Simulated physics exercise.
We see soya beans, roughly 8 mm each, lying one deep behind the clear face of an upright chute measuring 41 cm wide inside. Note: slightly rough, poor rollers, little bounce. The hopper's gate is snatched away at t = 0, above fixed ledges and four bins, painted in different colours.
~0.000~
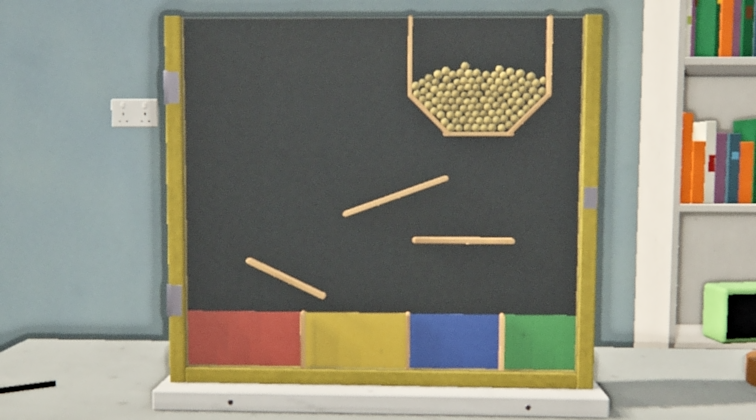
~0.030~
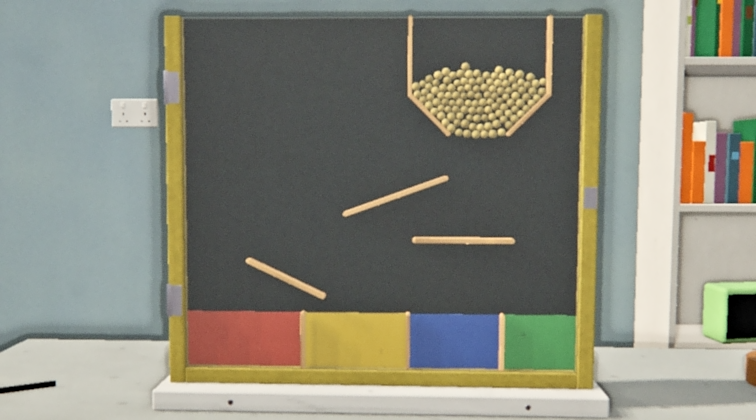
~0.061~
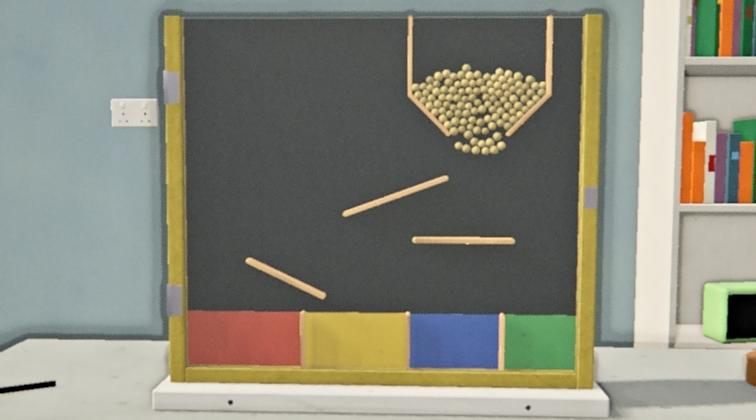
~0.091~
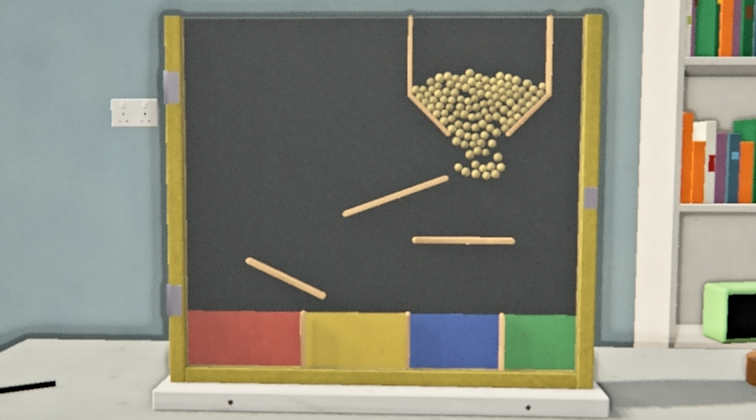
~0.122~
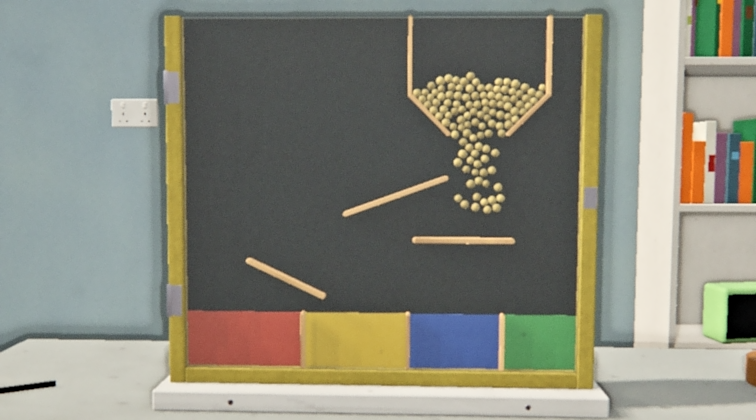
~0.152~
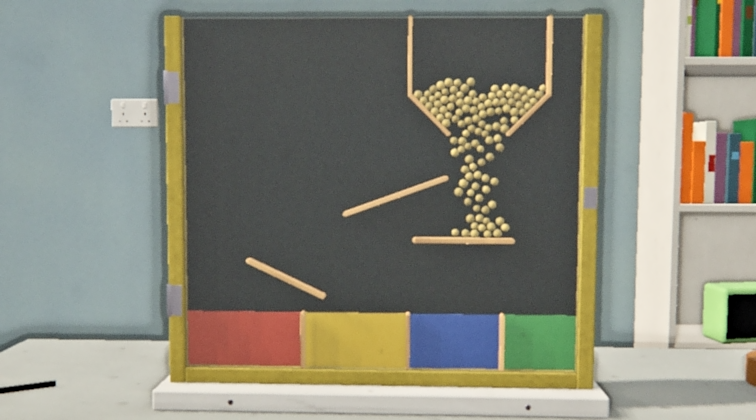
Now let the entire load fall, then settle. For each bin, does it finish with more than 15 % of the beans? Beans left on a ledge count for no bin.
Bin by bin - green bin: It does, yellow bin: It does, blue bin: It doesn't, red bin: It doesn't.
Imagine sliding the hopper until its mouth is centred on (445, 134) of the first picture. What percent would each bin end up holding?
The green bin ends with 25 %, the yellow bin with 50 %, the blue bin with 0 % and the red bin with 0 %.
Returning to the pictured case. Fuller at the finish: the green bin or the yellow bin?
The answer is the green bin.
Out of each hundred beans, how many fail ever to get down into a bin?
~ 30 %.
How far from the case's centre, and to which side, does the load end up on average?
On average the load ends up close to 9 cm to the right of the middle.
By 0.24 s 70 % have left the hopper; down in the bins, nothing yet.
By 0.55 s 100 % have left the hopper; down in the bins, green 30 %, yellow 20 %.
At rest by 1.4 s, green 45 %, yellow 25 %, blue 0 %, red 0 %, left higher up 30 %.
